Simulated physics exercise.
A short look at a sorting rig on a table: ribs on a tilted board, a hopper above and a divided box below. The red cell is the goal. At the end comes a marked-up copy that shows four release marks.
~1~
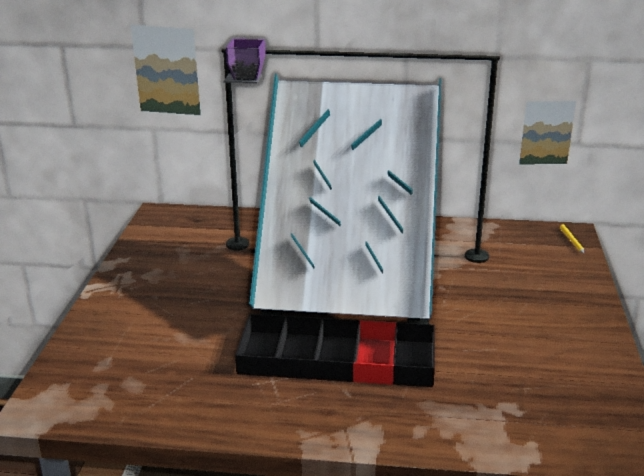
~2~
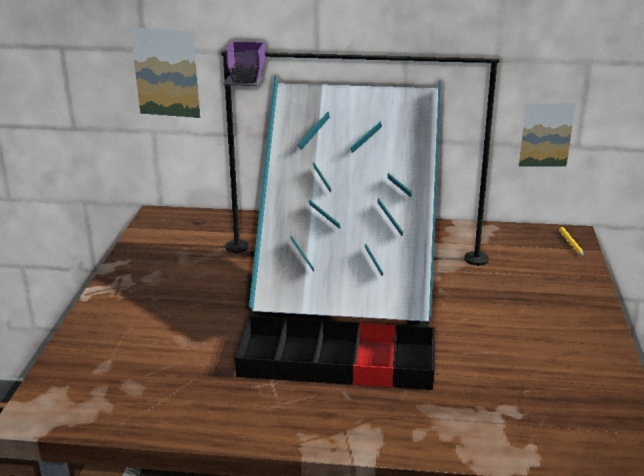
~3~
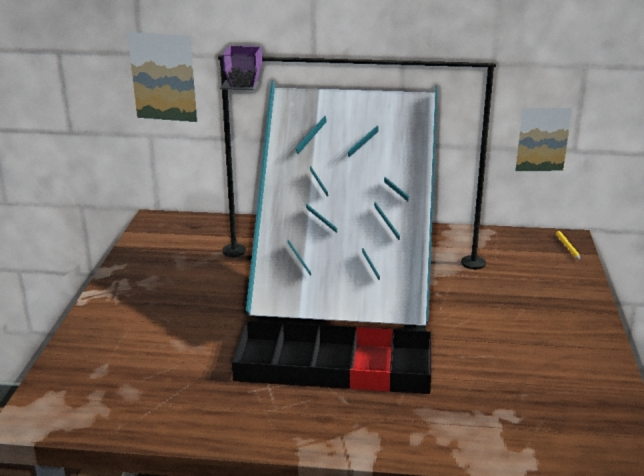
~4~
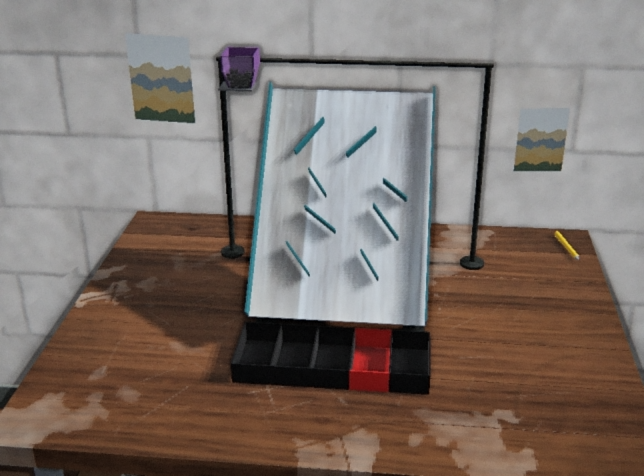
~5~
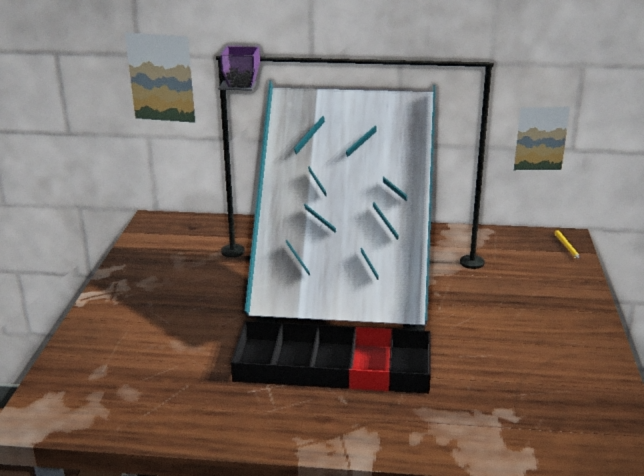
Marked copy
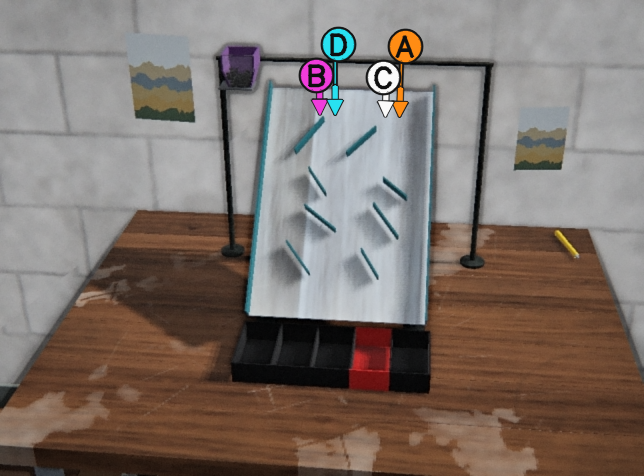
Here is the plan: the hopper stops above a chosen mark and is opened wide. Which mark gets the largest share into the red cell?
Mark D.
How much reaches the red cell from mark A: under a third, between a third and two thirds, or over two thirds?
Under a third.
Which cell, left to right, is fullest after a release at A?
The fifth from the left.
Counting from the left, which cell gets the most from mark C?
The fifth.
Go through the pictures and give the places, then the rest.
The first picture shows hopper at (248, 71), black beans, door shut.
The second picture shows ribs (299, 145) to (328, 112), (351, 148) to (381, 121), (313, 162) to (330, 188).
The third picture shows ribs (385, 177) to (408, 197), (306, 204) to (336, 228), (375, 202) to (399, 236).
The fourth picture shows ribs (286, 241) to (308, 273), (361, 249) to (378, 277).
The fifth picture shows red cell at (369, 379), number 4 of 5 from the left.
On the marked copy, mark A meets the board at (399, 111); mark B meets the board at (319, 109); mark C meets the board at (385, 111); mark D meets the board at (335, 109).
For mark A, none in the red cell, nearly all in other cells, a stray few held on the board, a stray few outside the box.
For mark B, a small part in the red cell, most in other cells, a small part outside the box.
For mark C, a small part in the red cell, nearly all in other cells.
For mark D, about half in the red cell, about half in other cells.
